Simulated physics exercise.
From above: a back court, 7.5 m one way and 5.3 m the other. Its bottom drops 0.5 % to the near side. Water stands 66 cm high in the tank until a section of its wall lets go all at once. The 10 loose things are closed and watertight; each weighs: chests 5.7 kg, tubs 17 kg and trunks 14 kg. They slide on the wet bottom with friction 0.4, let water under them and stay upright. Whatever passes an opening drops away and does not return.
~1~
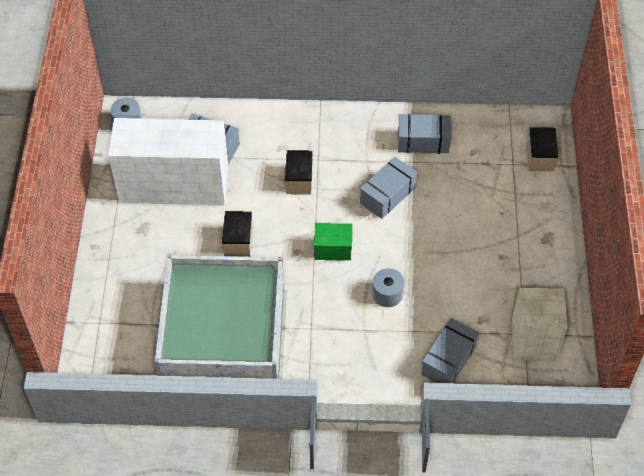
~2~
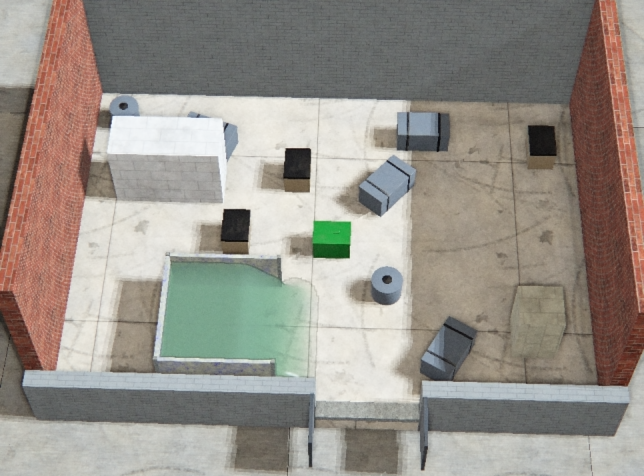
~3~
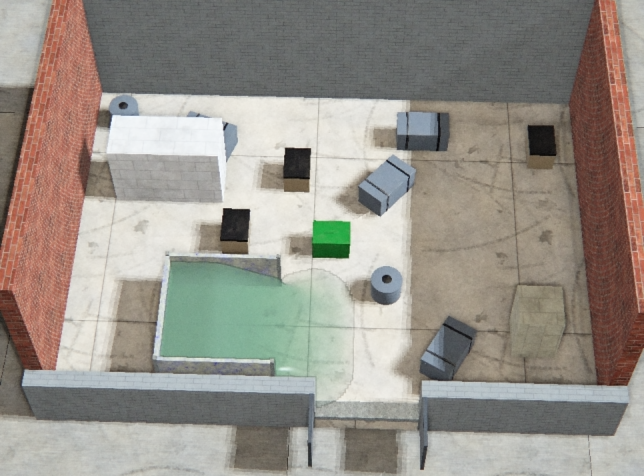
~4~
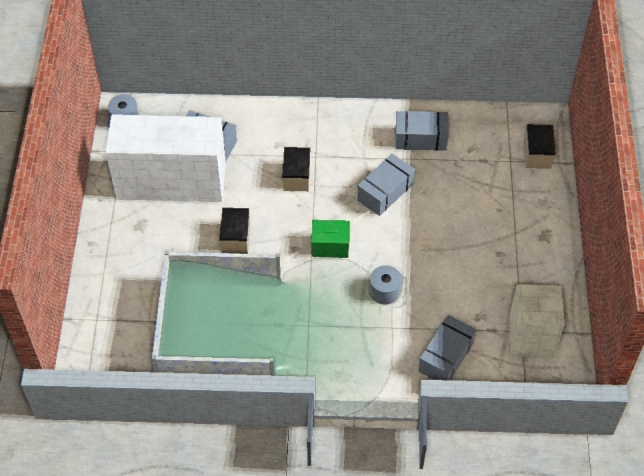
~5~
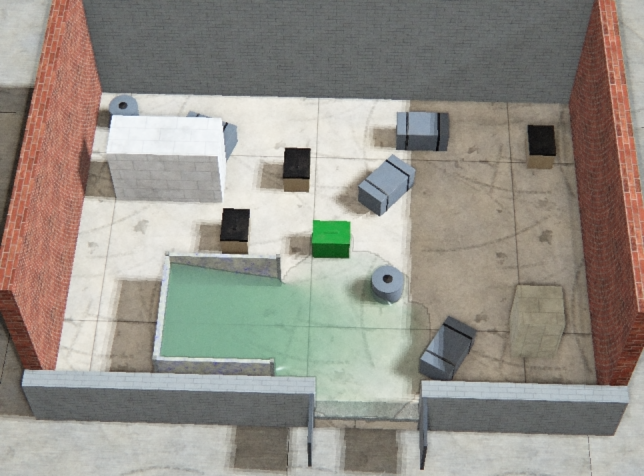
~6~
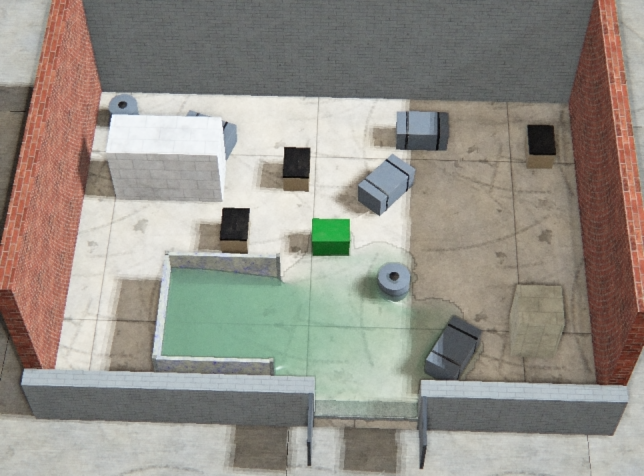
In this clip, the right side of a low-walled pool in a walled court gives way and greenish water spreads rightward across the floor, reaching the green chest's base before a round grey tub and a nearby trunk shift slightly.
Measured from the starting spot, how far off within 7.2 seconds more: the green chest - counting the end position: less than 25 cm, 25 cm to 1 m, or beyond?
The green chest is nudged along.
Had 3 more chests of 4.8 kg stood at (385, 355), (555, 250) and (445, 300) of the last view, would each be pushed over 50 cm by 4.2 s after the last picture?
In turn: Over, more, more.
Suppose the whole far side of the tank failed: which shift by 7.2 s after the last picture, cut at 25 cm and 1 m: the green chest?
Then the green chest is nudged along.
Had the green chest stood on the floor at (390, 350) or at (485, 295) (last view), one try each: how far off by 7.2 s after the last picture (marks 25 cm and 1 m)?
In turn: It travels far; it gets carried off.
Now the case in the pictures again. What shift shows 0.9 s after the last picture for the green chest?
About 40 cm.
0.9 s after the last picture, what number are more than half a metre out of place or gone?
By then 2.
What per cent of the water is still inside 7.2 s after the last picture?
About 82 per cent.
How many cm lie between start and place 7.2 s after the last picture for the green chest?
About 60 cm.
Then, 0.9 s after the last picture the green chest is near (331, 206), 0.4 m from its start, aground; 0 of 10 are out; 1 afloat.
Then, 2.8 s after the last picture the green chest is near (330, 205), 0.5 m from its start, aground; 0 of 10 are out; 3 afloat.
Then, 4.8 s after the last picture the green chest is near (330, 205), 0.5 m from its start, aground; 0 of 10 are out; 4 afloat.
Then, 7.2 s after the last picture the green chest is near (296, 213), 0.6 m from its start, afloat; 0 of 10 are out; 4 afloat.
